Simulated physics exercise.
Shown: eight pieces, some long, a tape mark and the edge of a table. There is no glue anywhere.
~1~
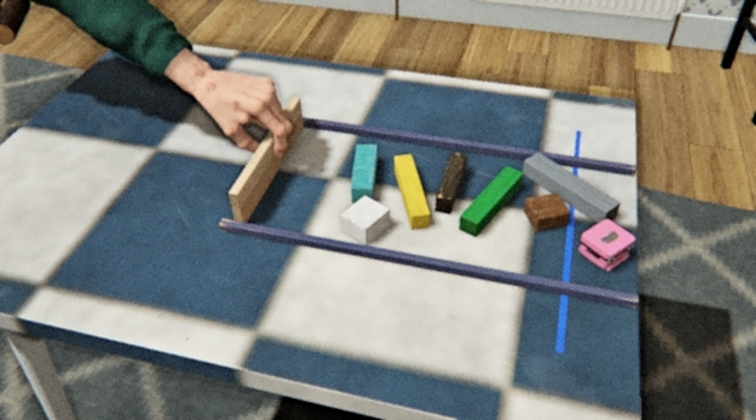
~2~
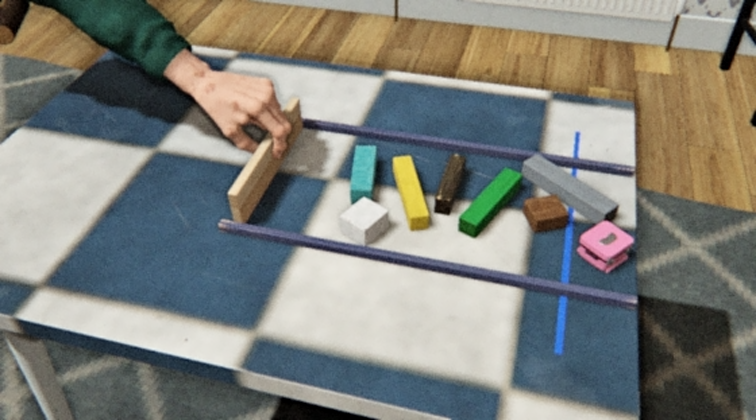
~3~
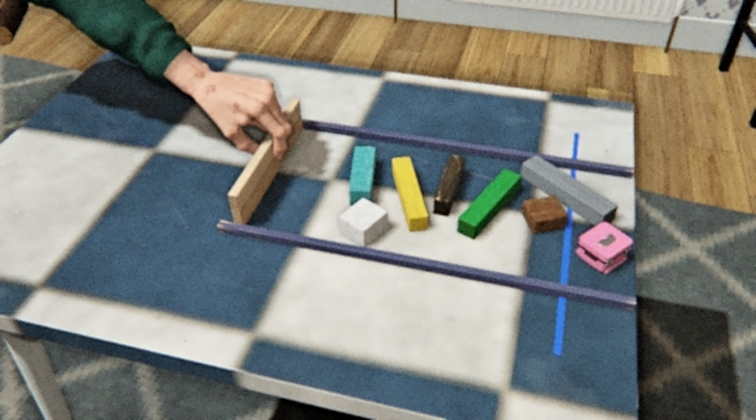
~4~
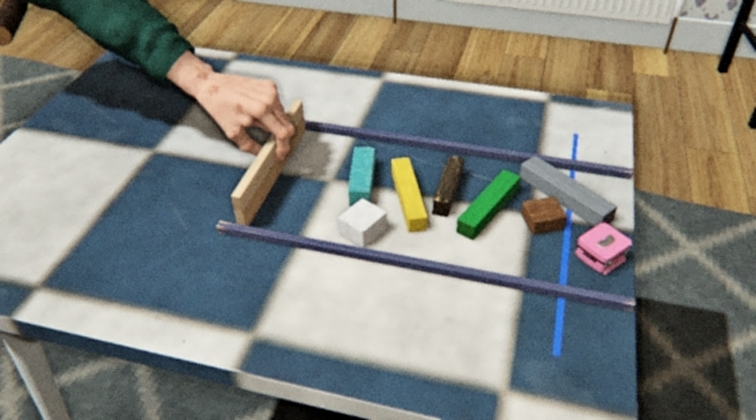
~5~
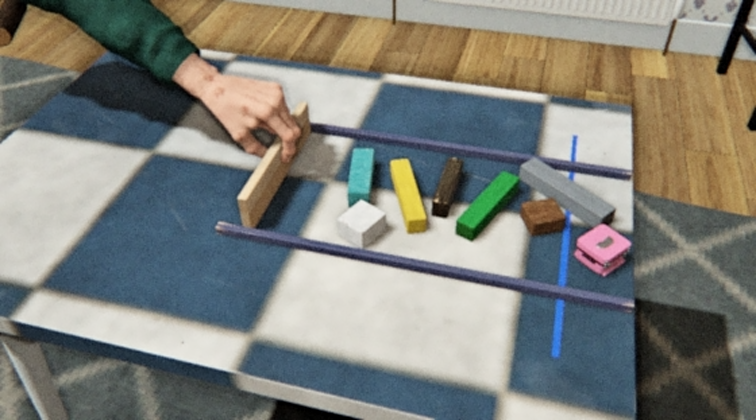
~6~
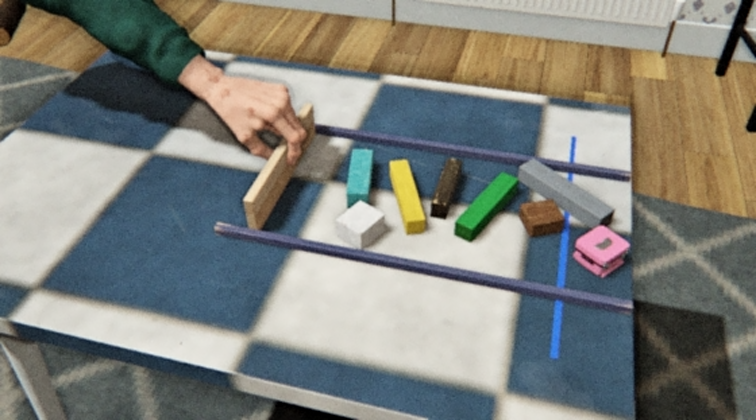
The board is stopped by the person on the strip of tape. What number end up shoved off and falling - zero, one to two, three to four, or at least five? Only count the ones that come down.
The count is three to four.
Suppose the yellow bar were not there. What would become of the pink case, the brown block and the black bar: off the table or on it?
The pink case comes off; the brown block comes off; the black bar stays put.
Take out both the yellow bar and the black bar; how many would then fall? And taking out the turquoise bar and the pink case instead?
Counts - first: 2, second: 1.
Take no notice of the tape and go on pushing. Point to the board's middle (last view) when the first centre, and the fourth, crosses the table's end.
At (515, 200) for the first, at (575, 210) for the fourth.
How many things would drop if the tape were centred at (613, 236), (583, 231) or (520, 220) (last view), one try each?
Going through each try, you'd get 6, 5 and 1.
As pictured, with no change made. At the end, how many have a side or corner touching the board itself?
3 in contact.
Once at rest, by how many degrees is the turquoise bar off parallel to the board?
The angle is about 0 degrees.
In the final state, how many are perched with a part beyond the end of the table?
The total here is 2.
Soon after, none off yet; pink case at rest near (600, 252); grey stick at rest near (564, 194); brown block at rest near (542, 218).
Then, none off yet; pink case at rest near (602, 253); grey stick moved a little near (576, 192); brown block moved about its own width near (578, 225).
At rest, the number that fall off is three or four; fallen, green stick, brown block and pink case.
